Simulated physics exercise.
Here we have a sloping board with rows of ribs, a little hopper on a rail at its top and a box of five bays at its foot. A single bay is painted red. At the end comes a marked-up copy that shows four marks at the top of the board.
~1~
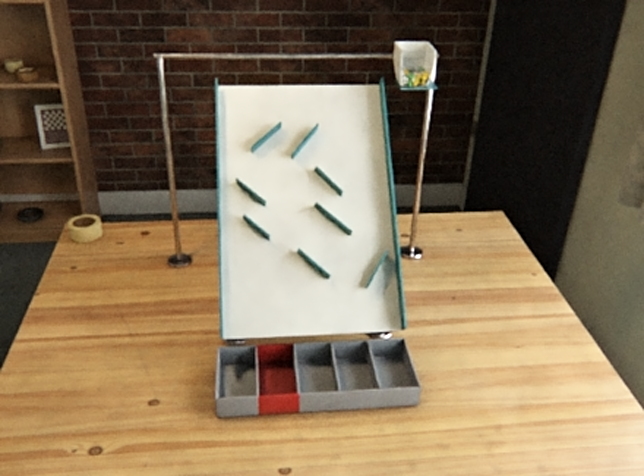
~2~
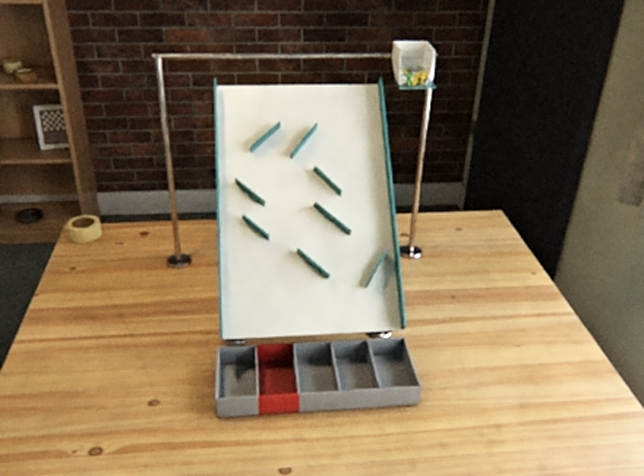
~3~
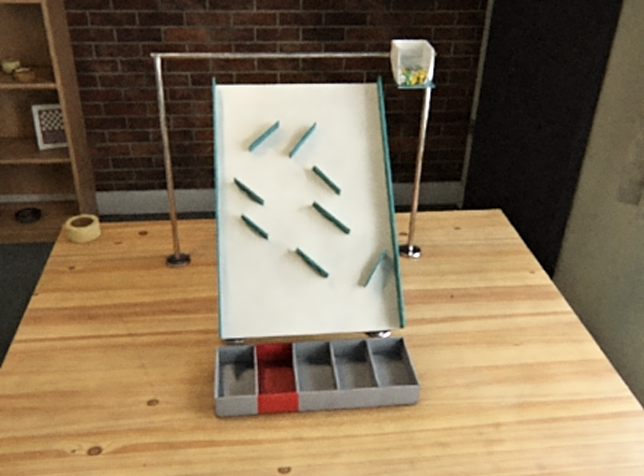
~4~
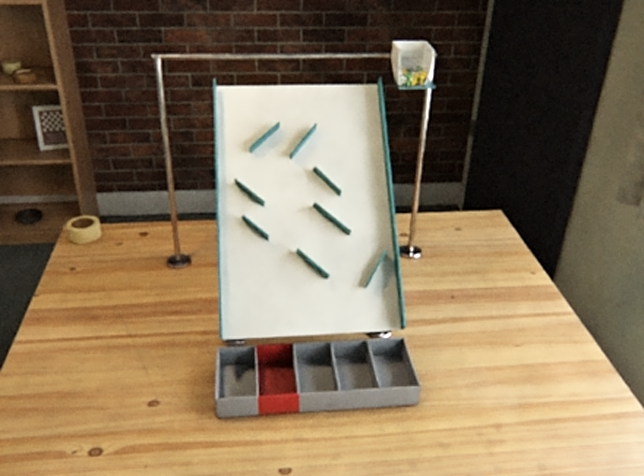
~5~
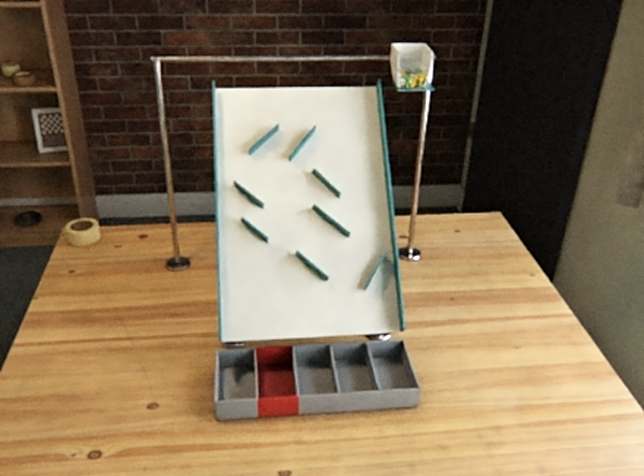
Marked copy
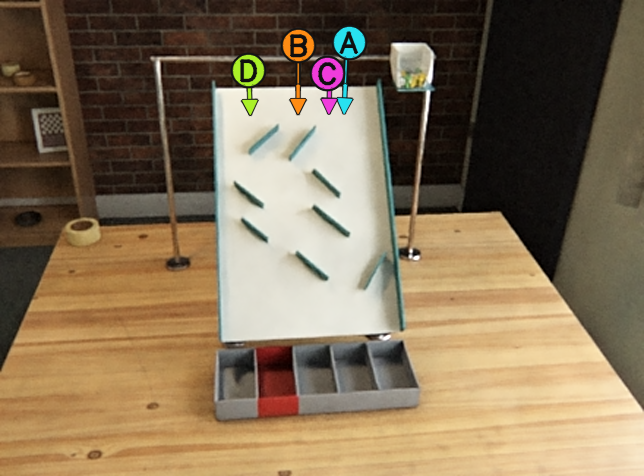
On a wooden table before a brick wall, a white sloping ribbed board standing motionless above a grey box with one red bay.
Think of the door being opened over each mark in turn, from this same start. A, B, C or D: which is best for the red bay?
Take B.
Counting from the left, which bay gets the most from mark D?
The first.
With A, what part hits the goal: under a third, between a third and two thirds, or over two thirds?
It is under a third.
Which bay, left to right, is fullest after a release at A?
It is the fourth one.
On the marked copy, mark A meets the board at (344, 107); mark B meets the board at (298, 108); mark C meets the board at (328, 108); mark D meets the board at (250, 109).
For mark A, none in the red bay, nearly all in other bays.
For mark B, about a third in the red bay, about two thirds in other bays, a stray few held on the board.
For mark C, a small part in the red bay, nearly all in other bays.
For mark D, about a quarter in the red bay, about two thirds in other bays, a stray few held on the board, a small part outside the box.
